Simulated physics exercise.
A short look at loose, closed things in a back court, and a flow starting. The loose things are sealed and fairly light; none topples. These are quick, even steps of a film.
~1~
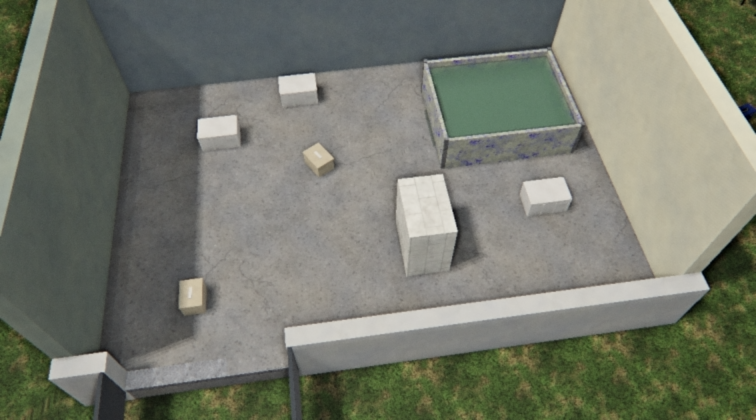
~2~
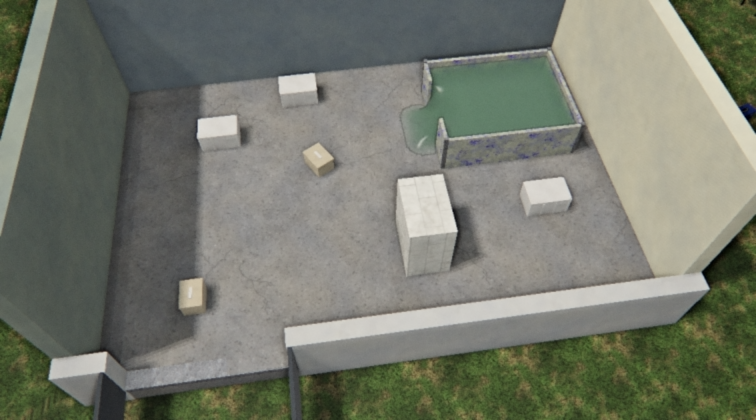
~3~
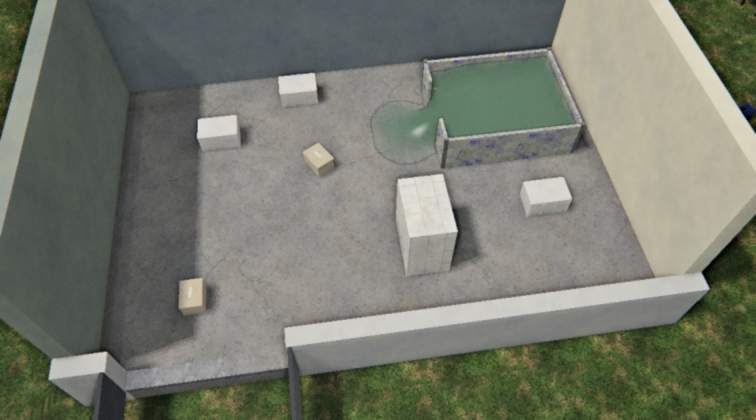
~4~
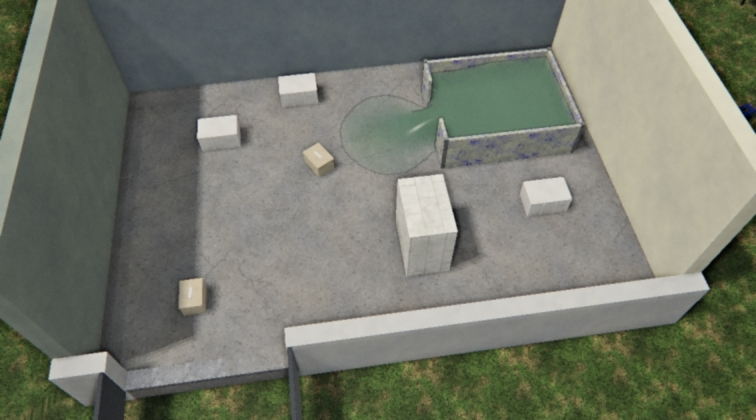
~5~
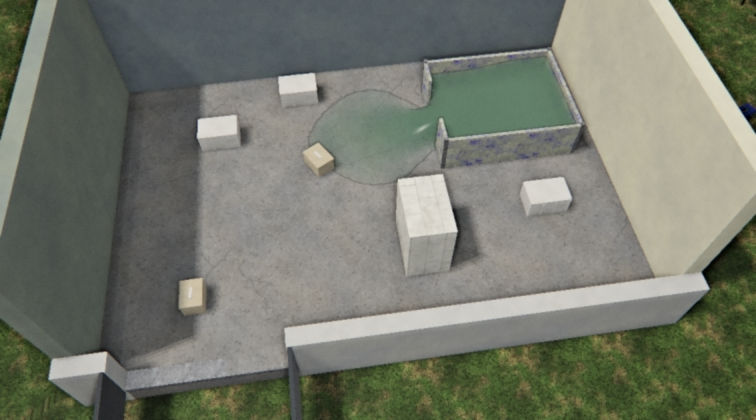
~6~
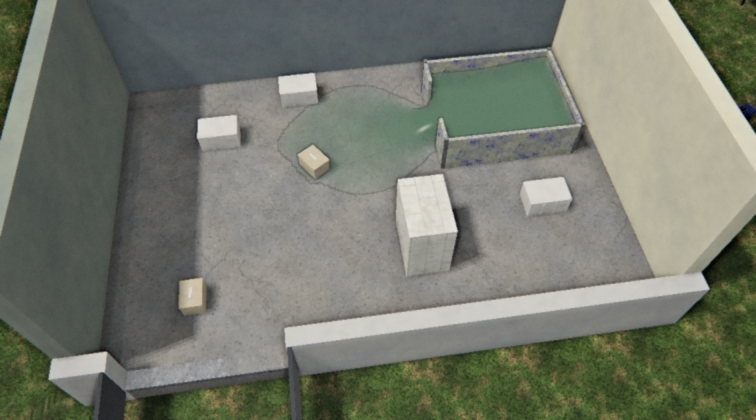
In a walled yard, green water spreads left from a tank and nudges a small box.
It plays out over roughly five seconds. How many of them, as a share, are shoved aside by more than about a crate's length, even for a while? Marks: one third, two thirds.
It is two thirds or above.
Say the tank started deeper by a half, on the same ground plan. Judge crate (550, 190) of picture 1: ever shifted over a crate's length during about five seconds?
Answer: No.
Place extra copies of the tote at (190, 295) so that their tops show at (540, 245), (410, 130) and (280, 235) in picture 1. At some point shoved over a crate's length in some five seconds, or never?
One after the other: Under that, shifted that much, swept aside.
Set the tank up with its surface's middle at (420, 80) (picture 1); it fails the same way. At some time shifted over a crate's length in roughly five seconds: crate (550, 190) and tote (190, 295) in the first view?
As listed: Never so far, that far or more.
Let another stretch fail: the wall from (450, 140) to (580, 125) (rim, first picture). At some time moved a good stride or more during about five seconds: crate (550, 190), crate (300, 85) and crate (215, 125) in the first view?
In that order: Shifted that much, not that far, less than that.
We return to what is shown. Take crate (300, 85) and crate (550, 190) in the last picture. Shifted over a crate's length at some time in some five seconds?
In turn: Yes, never so far.
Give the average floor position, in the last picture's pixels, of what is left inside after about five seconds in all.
Close to (258, 223).
A moment on, 1 of 5 are well off their spots; 0 afloat.
Next, 3 of 5 are well off their spots; 2 afloat.
Later, 4 of 5 are well off their spots; 4 afloat.
In the end, 4 of 5 are well off their spots, and 4 have been at some point; 3 afloat.
